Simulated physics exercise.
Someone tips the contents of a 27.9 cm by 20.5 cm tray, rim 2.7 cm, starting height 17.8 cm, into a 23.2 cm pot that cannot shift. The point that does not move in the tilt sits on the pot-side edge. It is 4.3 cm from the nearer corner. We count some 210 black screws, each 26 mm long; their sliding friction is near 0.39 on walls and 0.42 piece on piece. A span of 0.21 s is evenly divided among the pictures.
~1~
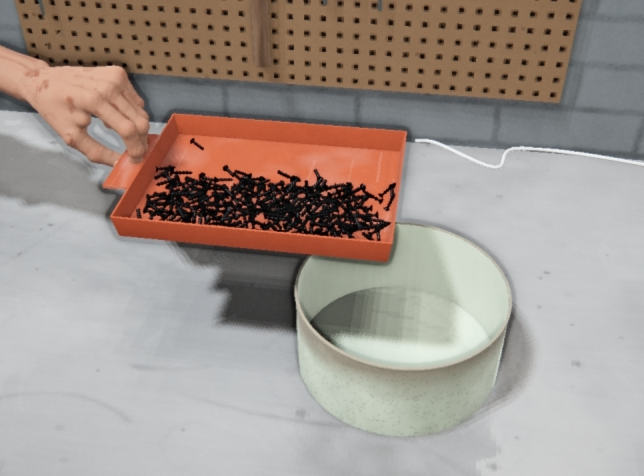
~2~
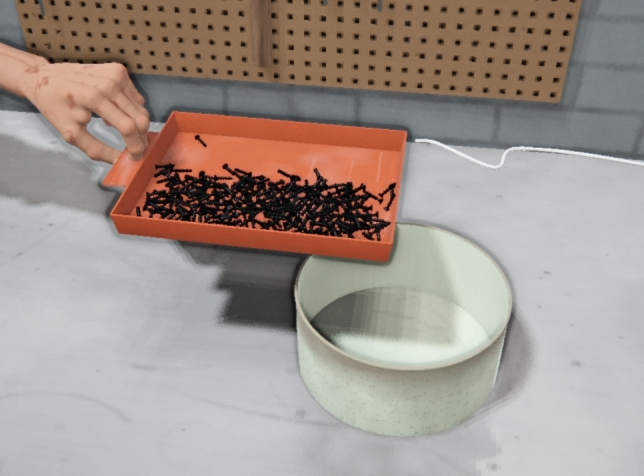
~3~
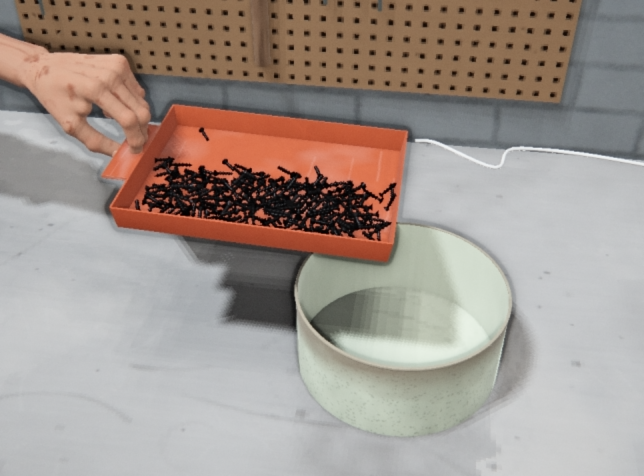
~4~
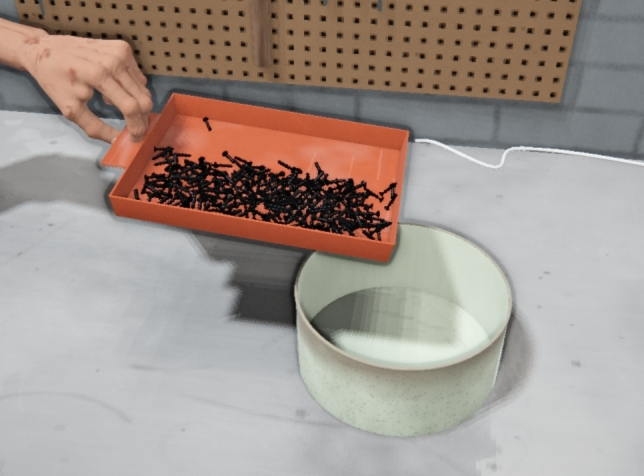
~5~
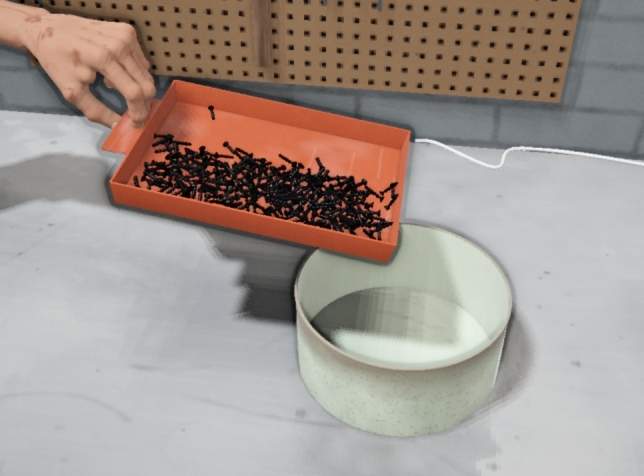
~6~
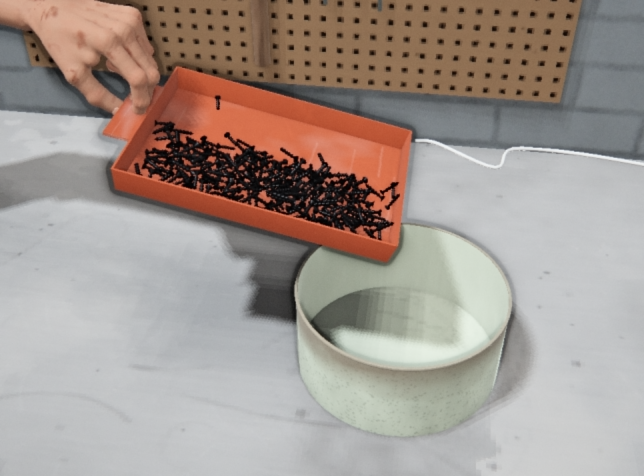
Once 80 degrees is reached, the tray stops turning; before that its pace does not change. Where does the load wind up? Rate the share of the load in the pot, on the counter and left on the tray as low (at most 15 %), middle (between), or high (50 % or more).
Pot - high, counter - low, tray - middle.
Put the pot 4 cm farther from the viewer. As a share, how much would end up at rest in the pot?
Then close to 65 per cent.
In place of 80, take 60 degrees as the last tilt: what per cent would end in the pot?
I'd expect some 50 per cent in the pot.
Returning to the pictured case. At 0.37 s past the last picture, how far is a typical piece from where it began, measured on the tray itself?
Displacement on the tray: Roughly 5 cm.
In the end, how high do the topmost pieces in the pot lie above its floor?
It reaches roughly 2.0 cm.
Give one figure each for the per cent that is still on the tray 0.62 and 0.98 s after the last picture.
The figures go 90 and then 40.
Then, 0.37 s after the last picture, tilt 45 degrees; the tray holds 100 %, the pot 0 %.
Then, 0.62 s after the last picture, tilt 67 degrees; the tray holds 90 %, the pot 5 %.
Then, 0.98 s after the last picture, tilt 80 degrees; the tray holds 40 %, the pot 45 %.
In the end, pot 70 %, counter 0 %, tray 30 %.
